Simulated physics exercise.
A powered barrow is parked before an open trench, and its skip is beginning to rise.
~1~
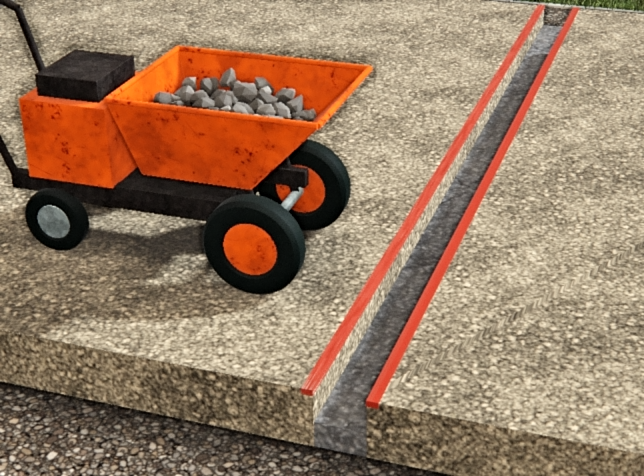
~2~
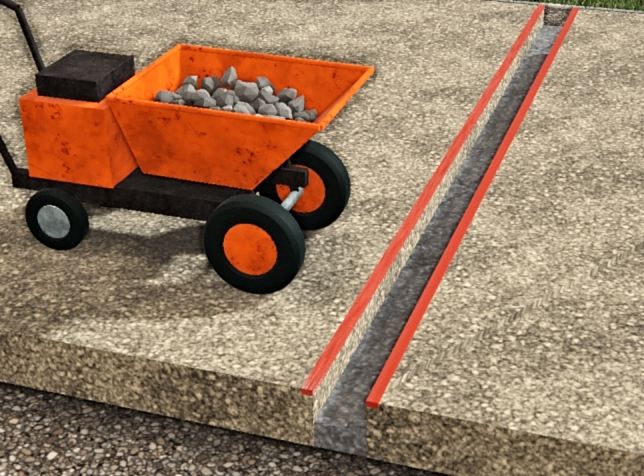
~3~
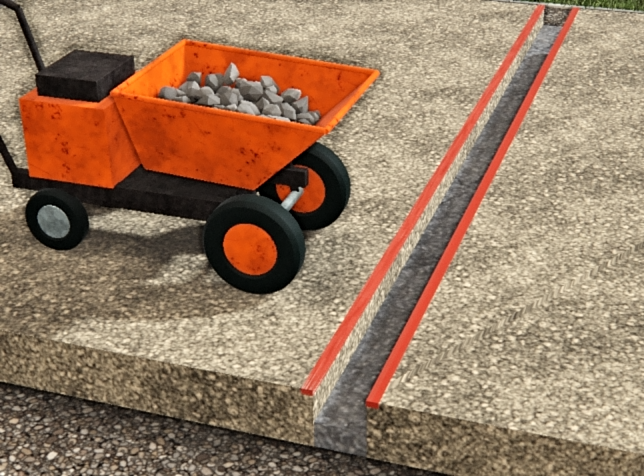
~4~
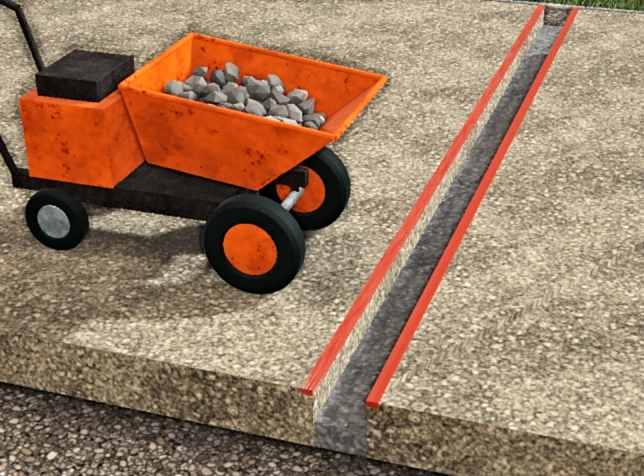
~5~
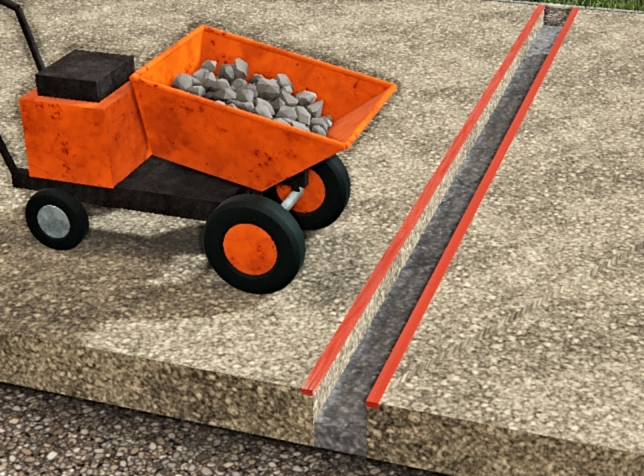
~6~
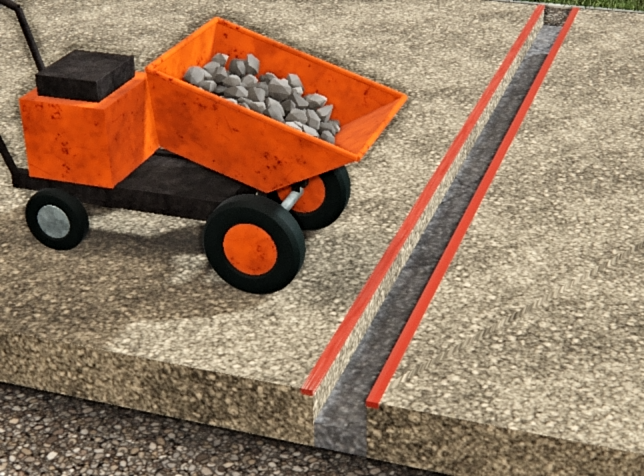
The footage shows an orange powered barrow loaded with broken grey stones, standing still to the left of a narrow, red-edged trench. Its skip gradually tilts toward the right, the rear rising and the front lip lowering.
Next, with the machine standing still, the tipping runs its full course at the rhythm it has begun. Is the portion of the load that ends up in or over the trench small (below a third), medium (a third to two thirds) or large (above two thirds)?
Small.
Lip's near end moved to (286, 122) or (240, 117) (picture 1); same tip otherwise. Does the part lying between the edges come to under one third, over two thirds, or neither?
For the first position, one to two thirds; for the second, one to two thirds.
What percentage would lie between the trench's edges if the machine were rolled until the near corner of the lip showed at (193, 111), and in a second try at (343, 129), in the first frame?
Roughly 30 per cent first, then roughly 0 per cent.
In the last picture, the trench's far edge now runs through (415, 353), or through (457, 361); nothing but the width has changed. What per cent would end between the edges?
Close to 20 per cent in the first, close to 70 per cent in the second.
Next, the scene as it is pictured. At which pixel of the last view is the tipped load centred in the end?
I'd place the middle at about (477, 282).
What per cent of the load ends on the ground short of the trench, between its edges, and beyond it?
In percent, short 0, between 5 and beyond 55.
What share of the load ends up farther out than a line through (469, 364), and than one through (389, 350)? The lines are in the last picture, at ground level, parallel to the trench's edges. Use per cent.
I'd say about 20 and about 60 in a hundred.
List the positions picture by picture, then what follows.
The first picture shows lip of the skip (318, 126), level; top of the load (216, 116), broken stones; first edge of the trench (337, 339); far edge (399, 350), the trench under half as wide as the skip, and about half as deep as wide.
The second picture shows lip of the skip (320, 128), level; top of the load (217, 115).
The third picture shows lip of the skip (326, 131), tipped barely; top of the load (227, 103).
The fourth picture shows lip of the skip (334, 138), tipped a little; top of the load (215, 100).
The fifth picture shows lip of the skip (345, 147), tipped a little; top of the load (224, 96).
The sixth picture shows lip of the skip (357, 159), tipped clearly; top of the load (221, 104); first edge of the trench (337, 339); far edge (399, 350).
Just after the last frame, skip tipped steeply; every one in the skip.
A moment on, skip tipped right over; the larger part in the skip; just a few in or heaped over the trench; roughly a quarter beyond it.
Further on, skip tipped right over; roughly a third in the skip; about a tenth in or heaped over the trench; roughly half beyond it.
When it is over, skip tipped right over; roughly a third in the skip; about a tenth in or heaped over the trench; roughly half beyond it.
